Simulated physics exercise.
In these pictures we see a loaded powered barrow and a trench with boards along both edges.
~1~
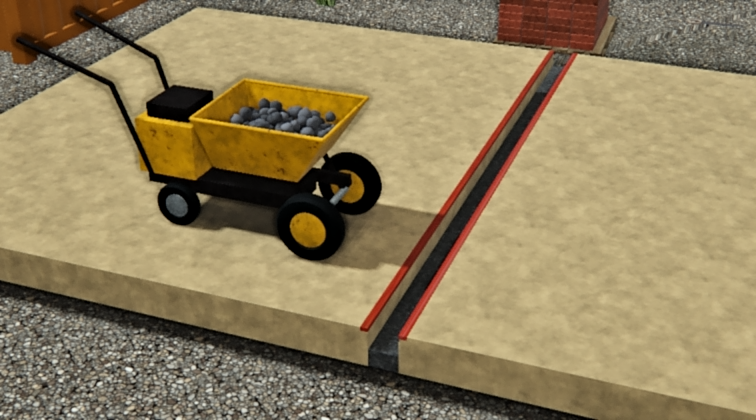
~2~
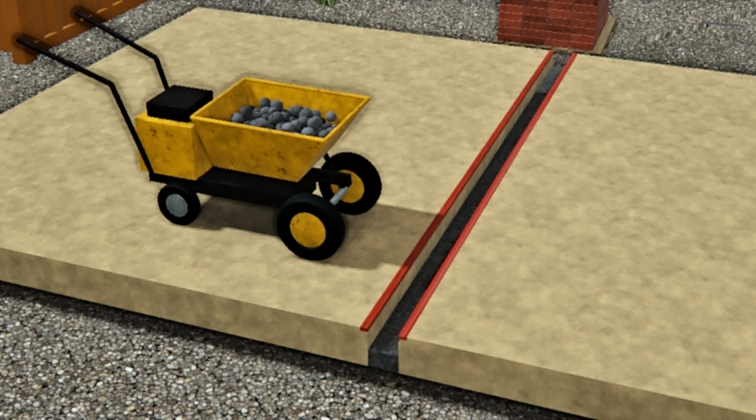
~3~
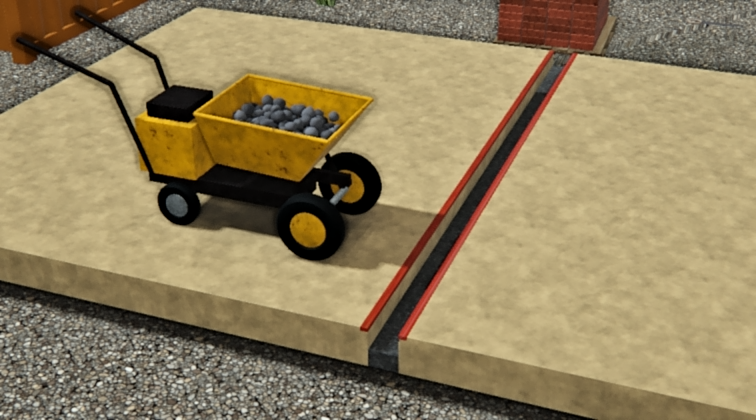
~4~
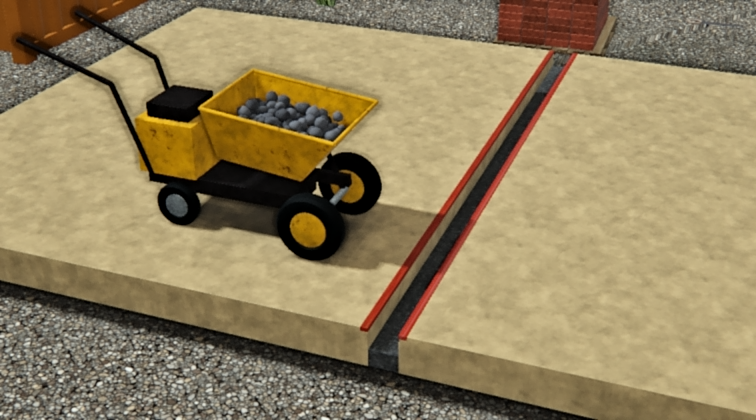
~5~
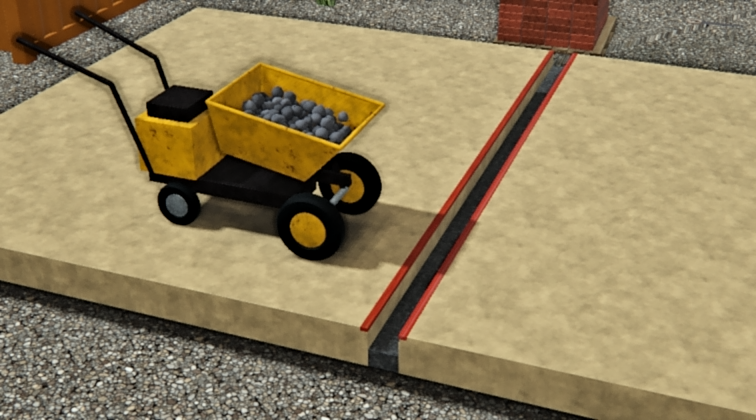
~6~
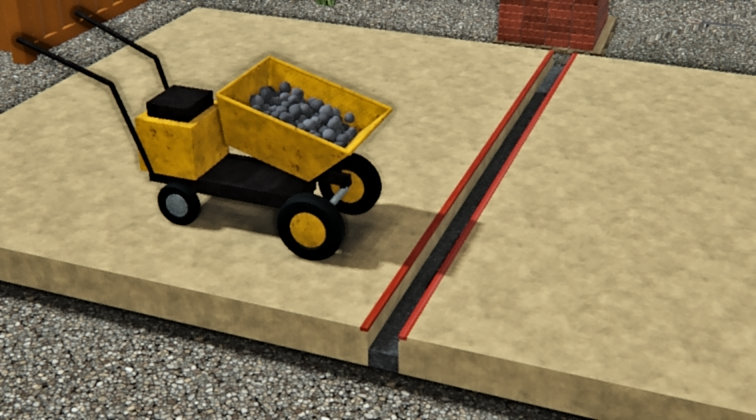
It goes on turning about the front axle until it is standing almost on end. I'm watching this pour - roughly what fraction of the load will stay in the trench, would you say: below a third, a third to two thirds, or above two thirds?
At least one third, at most two thirds.
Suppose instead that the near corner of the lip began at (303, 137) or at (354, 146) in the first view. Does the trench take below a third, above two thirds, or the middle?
The middle third, then below one third.
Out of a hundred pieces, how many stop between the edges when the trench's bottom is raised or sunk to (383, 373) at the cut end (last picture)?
Around 40 percent.
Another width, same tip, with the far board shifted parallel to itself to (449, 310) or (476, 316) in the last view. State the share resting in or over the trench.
In order: Some 80 per cent, then some 100 per cent.
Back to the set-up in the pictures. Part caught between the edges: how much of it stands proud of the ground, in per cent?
Roughly 30 %.
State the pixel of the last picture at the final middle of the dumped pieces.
I'd say the middle ends up at about (454, 256).
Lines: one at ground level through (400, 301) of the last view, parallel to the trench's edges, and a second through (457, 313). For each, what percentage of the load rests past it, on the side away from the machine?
Around 80 in a hundred for the first, 30 in a hundred for the second.
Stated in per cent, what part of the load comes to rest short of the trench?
That share comes out near 0 in a hundred.
Just after the last frame, skip tipped steeply; every one in the skip.
A moment on, skip tipped right over; the larger part in the skip; about a tenth in or heaped over the trench; about a tenth beyond it; just a few falling.
Further on, skip tipped right over; roughly a quarter in the skip; roughly a third in or heaped over the trench; roughly half beyond it.
When it is over, skip tipped right over; just a few short of the trench; roughly half in or heaped over the trench; roughly half beyond it.
